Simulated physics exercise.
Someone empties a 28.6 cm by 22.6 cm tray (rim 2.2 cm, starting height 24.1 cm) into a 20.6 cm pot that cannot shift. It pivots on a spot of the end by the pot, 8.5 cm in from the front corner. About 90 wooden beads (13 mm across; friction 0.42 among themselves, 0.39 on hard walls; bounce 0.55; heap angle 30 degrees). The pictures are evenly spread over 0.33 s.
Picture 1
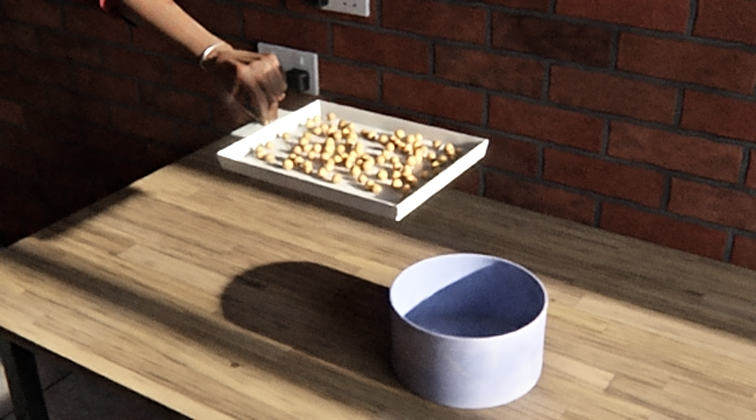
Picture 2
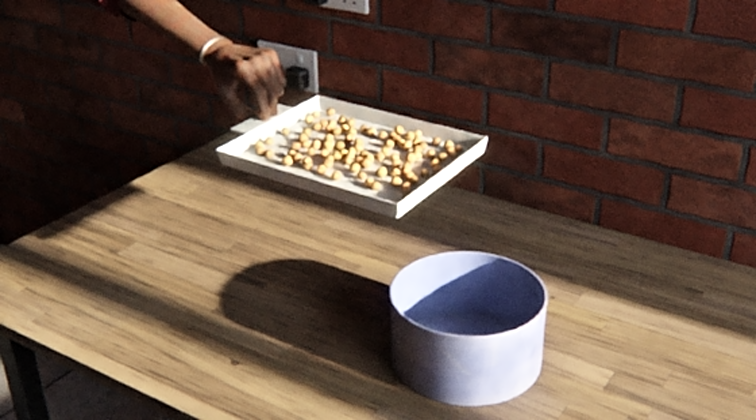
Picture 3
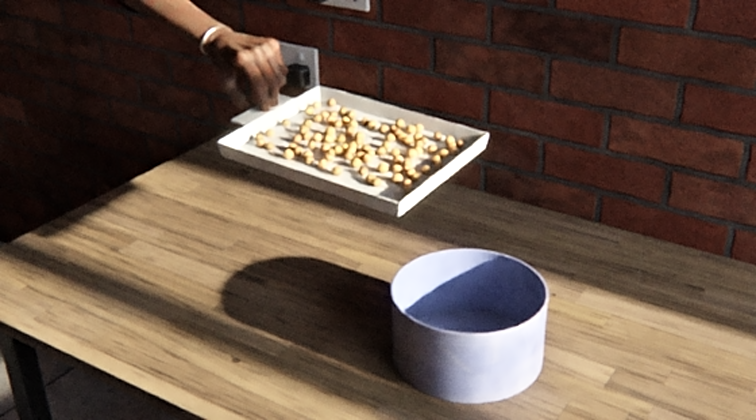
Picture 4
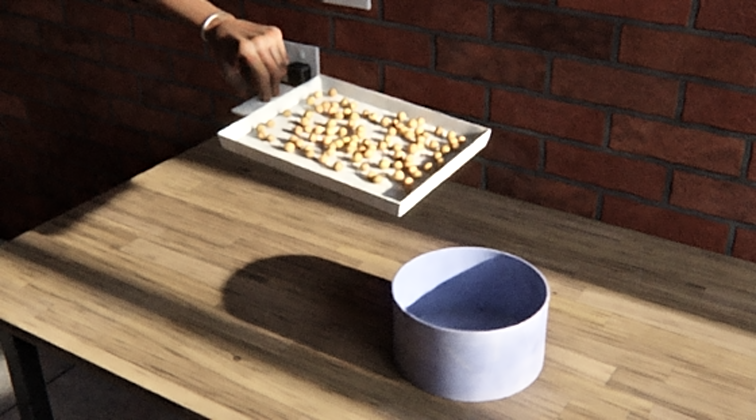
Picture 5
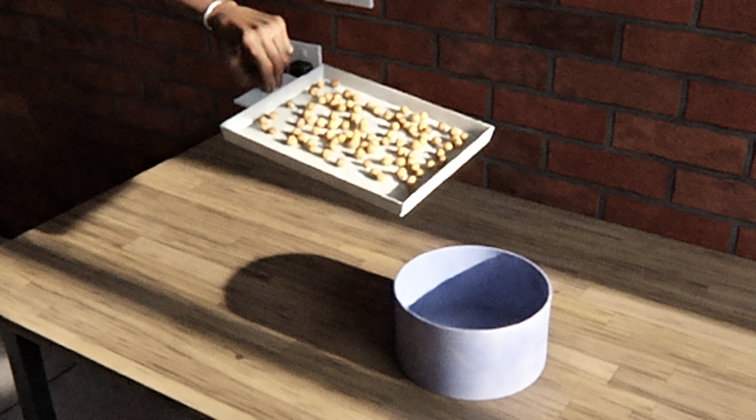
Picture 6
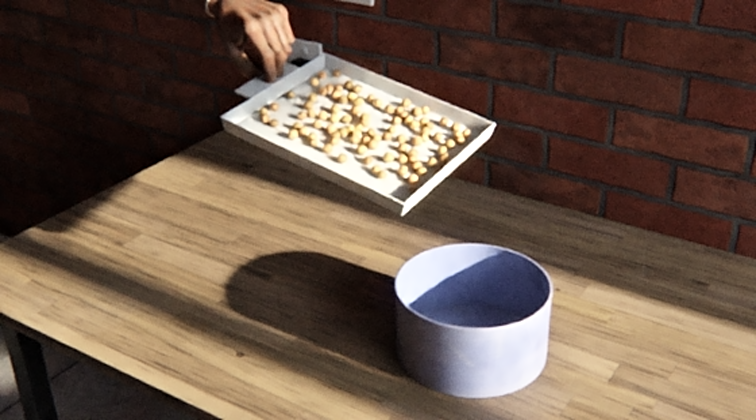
A hand held the back end of a white tray scattered with small golden pieces above a wooden table, near a round pale blue pot, and gradually raised that end so the tray slanted slightly.
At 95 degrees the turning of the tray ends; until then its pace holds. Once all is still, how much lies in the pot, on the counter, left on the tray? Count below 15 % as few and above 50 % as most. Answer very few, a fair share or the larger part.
In the pot: The larger part; on the counter: A fair share; left on the tray: Very few.
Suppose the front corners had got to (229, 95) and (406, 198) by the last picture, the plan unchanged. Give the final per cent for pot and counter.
Pot 85, counter 15.
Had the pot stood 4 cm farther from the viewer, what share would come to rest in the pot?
In that case some 20 per cent.
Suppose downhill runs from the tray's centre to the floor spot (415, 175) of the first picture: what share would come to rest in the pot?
Some 70 per cent.
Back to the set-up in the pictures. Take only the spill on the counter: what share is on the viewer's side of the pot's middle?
Some 100 per cent.
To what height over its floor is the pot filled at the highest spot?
About 2.0 cm.
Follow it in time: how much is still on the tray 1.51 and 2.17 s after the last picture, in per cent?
In turn: 100, 10.
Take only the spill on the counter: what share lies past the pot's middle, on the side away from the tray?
Roughly 50 per cent.
Then, 0.91 s after the last picture, tilt 50 degrees; the tray holds 100 %, the pot 0 %.
Then, 1.51 s after the last picture, tilt 76 degrees; the tray holds 100 %, the pot 0 %.
Then, 2.17 s after the last picture, tilt 95 degrees; the tray holds 10 %, the pot 60 %.
In the end, pot 70 %, counter 30 %, tray 0 %.
